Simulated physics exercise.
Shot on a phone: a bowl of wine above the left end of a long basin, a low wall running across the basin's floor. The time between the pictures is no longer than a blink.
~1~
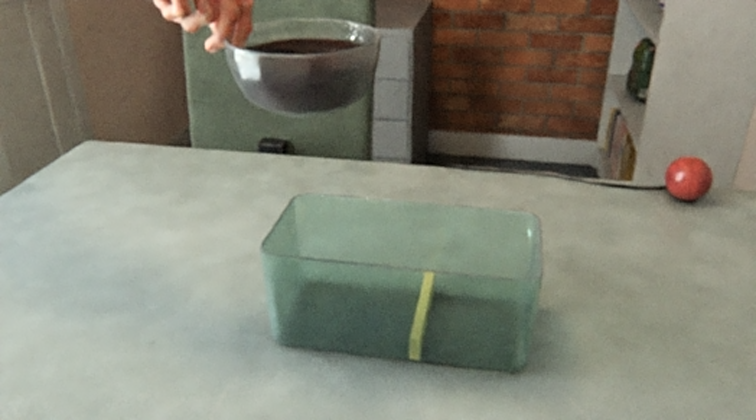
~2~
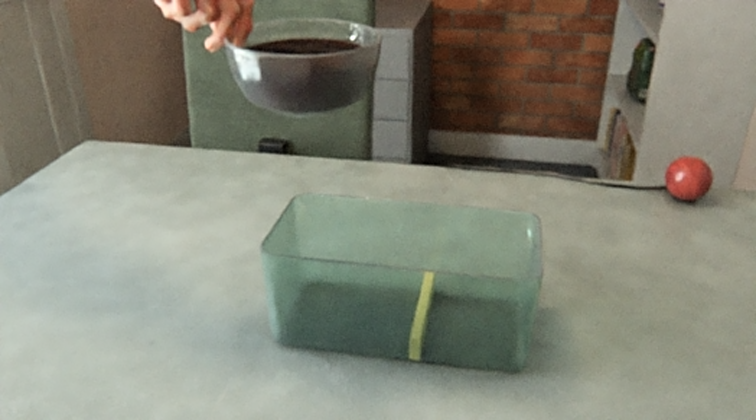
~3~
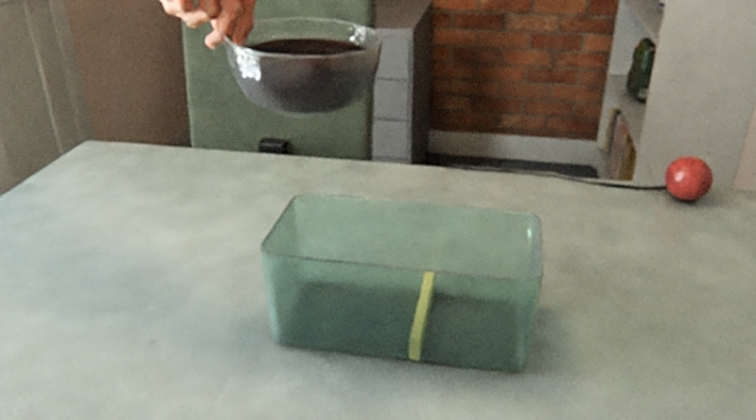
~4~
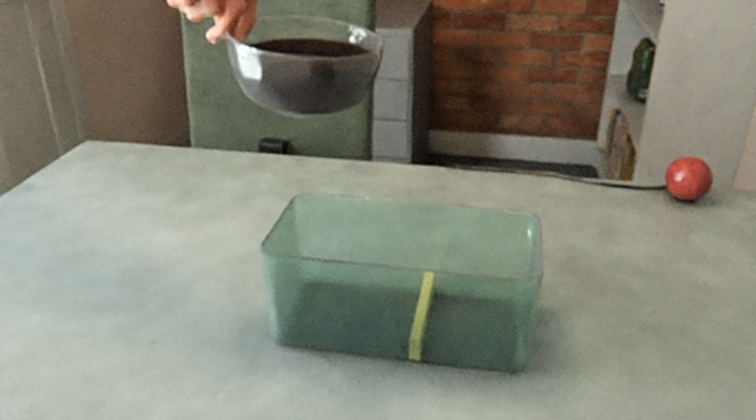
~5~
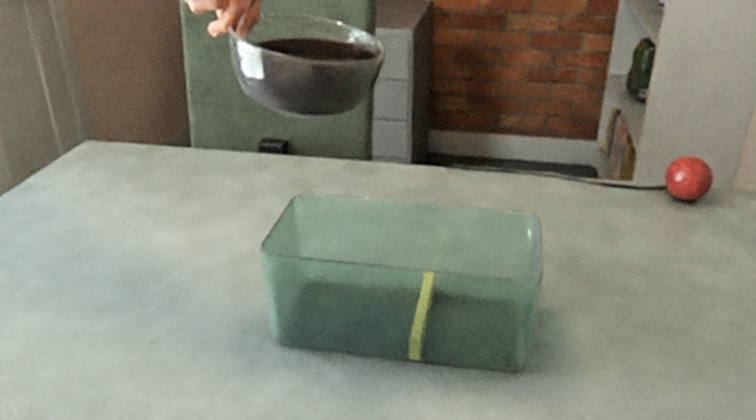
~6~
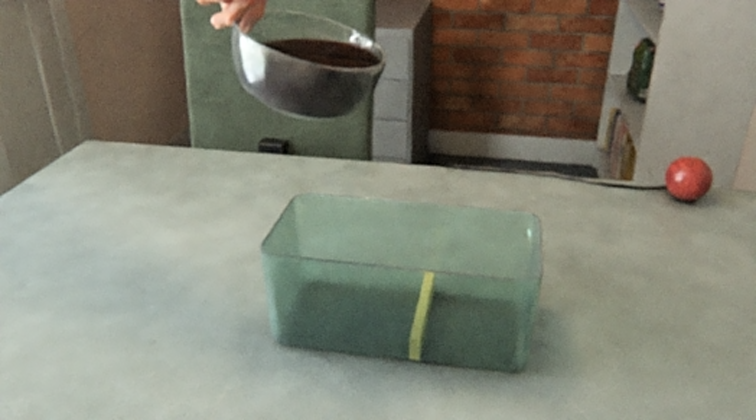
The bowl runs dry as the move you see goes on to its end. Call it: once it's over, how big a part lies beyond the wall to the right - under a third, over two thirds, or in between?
In between.
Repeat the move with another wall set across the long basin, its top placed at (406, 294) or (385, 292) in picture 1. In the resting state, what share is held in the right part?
Roughly 70 per cent first and roughly 80 per cent second.
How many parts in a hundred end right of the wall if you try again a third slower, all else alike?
Around 60 per cent ends up there.
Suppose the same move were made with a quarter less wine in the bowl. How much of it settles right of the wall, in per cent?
Near 50 in a hundred.
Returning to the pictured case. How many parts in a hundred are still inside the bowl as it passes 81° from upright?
30 per cent or so.
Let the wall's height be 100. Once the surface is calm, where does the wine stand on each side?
About 40 left, about 80 right.
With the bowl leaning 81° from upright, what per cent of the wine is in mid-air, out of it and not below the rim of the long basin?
Somewhere around 50 per cent of it.
A moment on, the bowl is tipped on its side and 32 per cent is still to pour, 3 is left of the wall and 16 right of it.
Next, the bowl is tipped right over and 0 per cent is still to pour, 35 is left of the wall and 58 right of it.
Then the bowl is tipped right over and 0 per cent is still to pour, 43 is left of the wall and 56 right of it.
Later the bowl is tipped right over and 0 per cent is still to pour, 44 is left of the wall and 55 right of it.
At rest 44 per cent lies left of the wall, 55 right of it and 1 outside.
